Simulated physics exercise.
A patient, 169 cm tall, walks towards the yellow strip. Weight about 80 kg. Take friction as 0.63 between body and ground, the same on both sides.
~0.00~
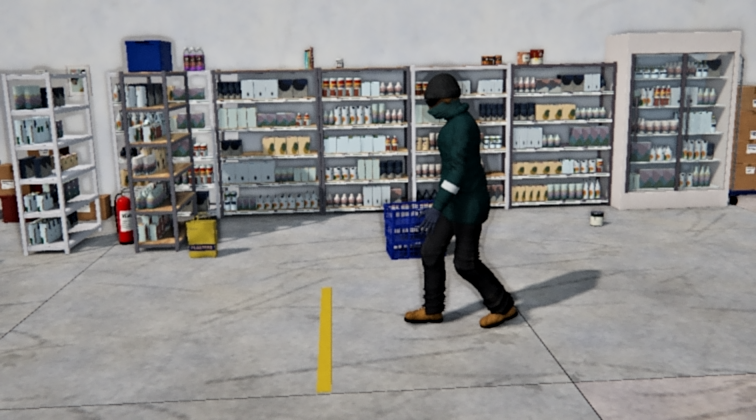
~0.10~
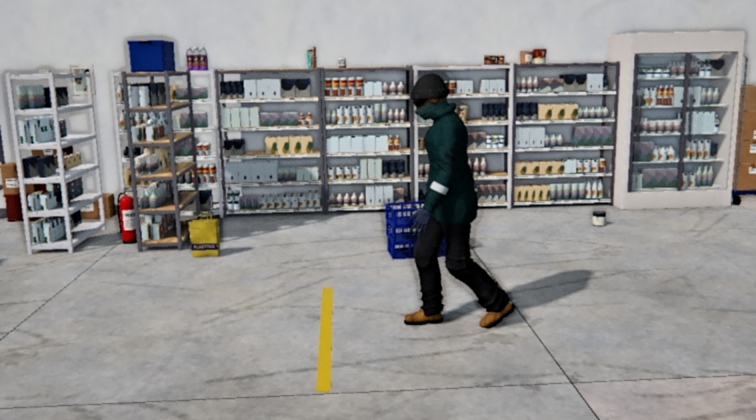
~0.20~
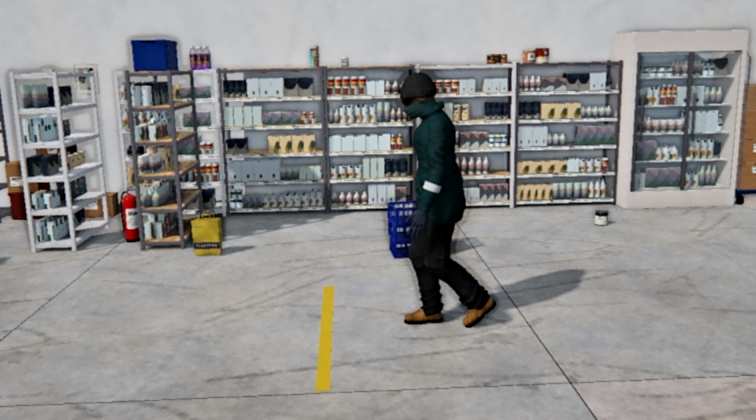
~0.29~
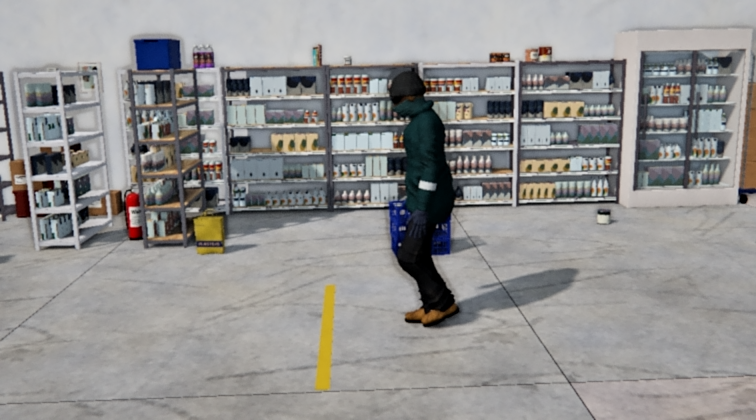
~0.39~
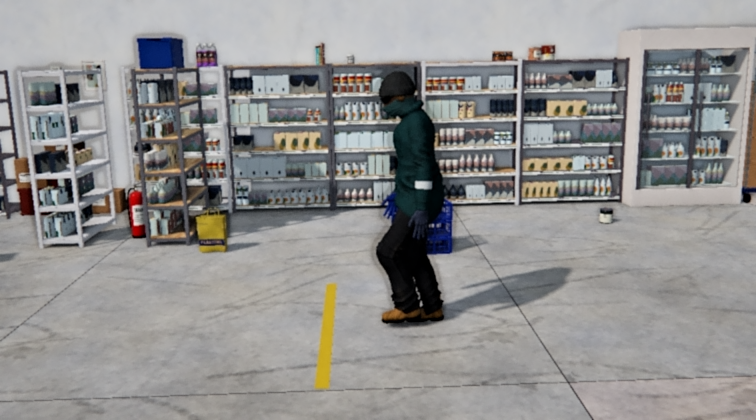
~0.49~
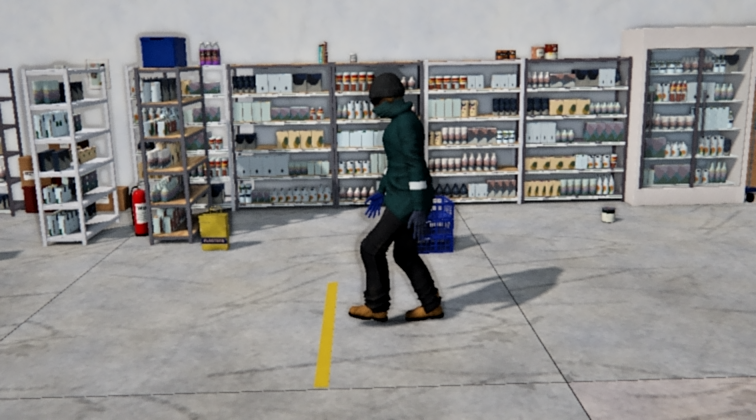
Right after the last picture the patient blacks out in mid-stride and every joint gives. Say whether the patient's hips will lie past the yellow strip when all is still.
Here the patient's hips stop short of the yellow strip.
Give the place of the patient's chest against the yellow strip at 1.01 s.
Some 20 cm short of it.
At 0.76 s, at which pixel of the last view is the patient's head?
Around (364, 151).
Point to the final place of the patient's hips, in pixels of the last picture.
Around (355, 321).
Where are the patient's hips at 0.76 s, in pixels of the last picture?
At about (384, 239).
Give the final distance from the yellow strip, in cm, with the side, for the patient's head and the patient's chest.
Patient's head 20 past, patient's chest 0 short.
After 0.76 s the patient's hips are 38 cm short of the yellow strip, near (384, 239) in the last picture's view.
After 1.01 s the patient's hips are 40 cm short of the yellow strip, near (388, 285) in the last picture's view.
After 1.31 s the patient's hips are 34 cm short of the yellow strip, near (379, 286) in the last picture's view.
Final state at 3.3 s, patient's hips stop short of the yellow strip; patient's head crosses the yellow strip.
